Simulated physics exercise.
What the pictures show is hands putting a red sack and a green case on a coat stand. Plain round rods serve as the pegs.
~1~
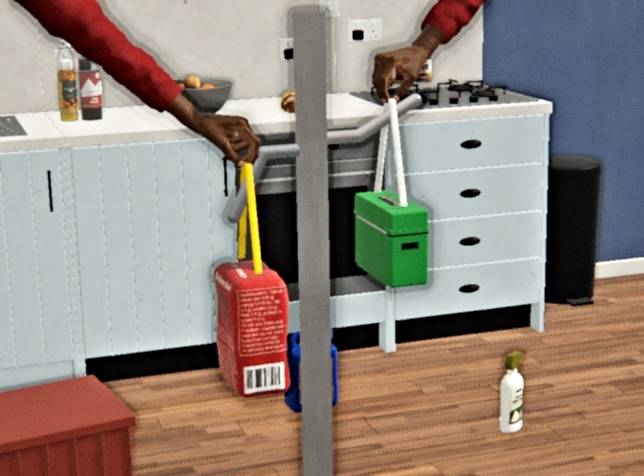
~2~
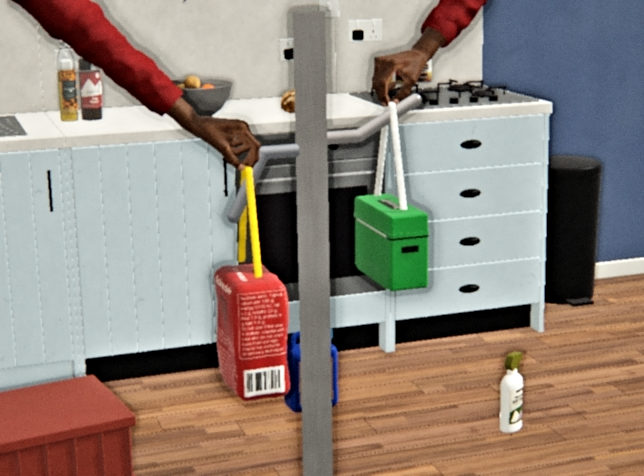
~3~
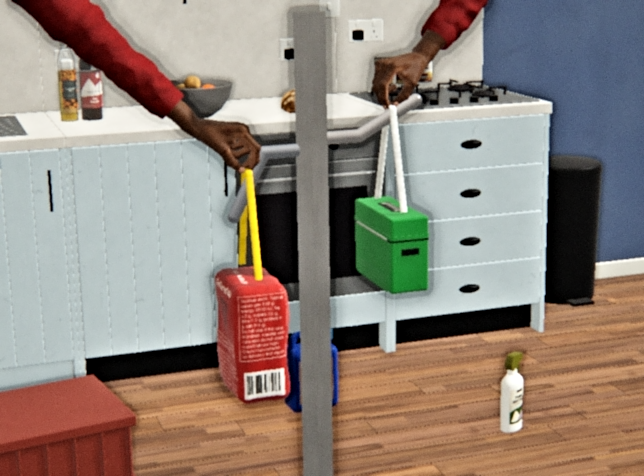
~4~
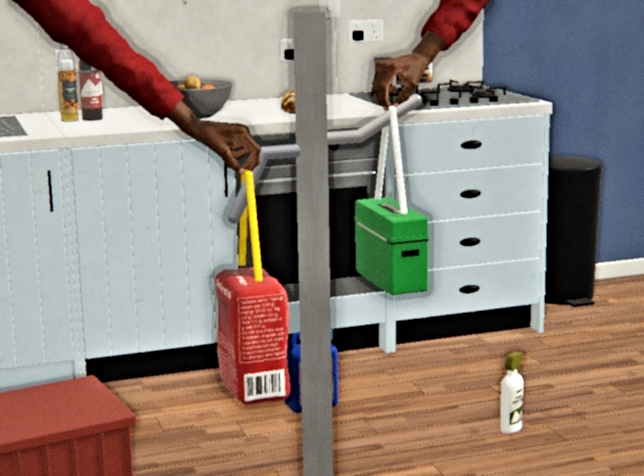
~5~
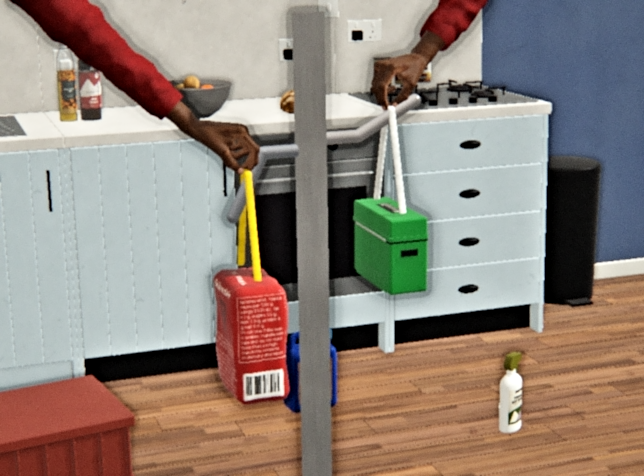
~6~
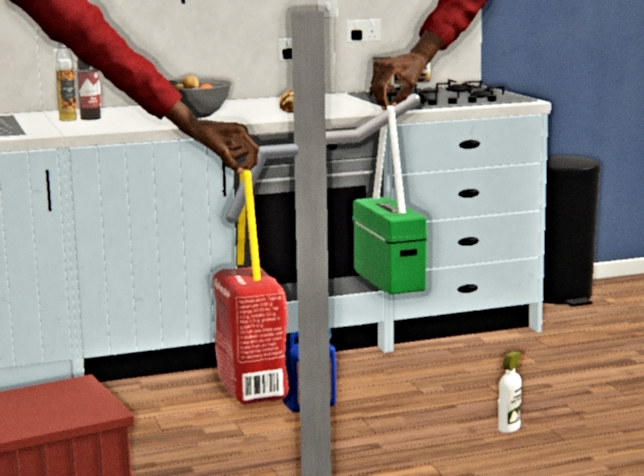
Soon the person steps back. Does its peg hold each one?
The red sack: No; the green case: Yes.
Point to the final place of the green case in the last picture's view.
Look around (323, 269) in the last picture.
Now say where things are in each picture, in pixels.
The first picture shows red sack (252, 328); green case (390, 238); left peg tip (234, 217); right peg tip (415, 100).
The second picture shows red sack (252, 331); green case (390, 241).
The third picture shows red sack (252, 334); green case (391, 244).
The fourth picture shows red sack (252, 335); green case (391, 245).
The fifth picture shows red sack (251, 335); green case (389, 245).
The sixth picture shows red sack (250, 334); green case (389, 244); left peg tip (232, 217), sloping steeply down; right peg tip (414, 100), pointing up.
Then, 0.48 s past the final frame, red sack on the floor; green case on its peg near (334, 265).
Then, 1.04 s past the final frame, red sack on the floor; green case on its peg near (355, 266).
When it is over, red sack on the floor; green case on its peg near (323, 269). The red sack drops to the floor and the green case remains on its peg.
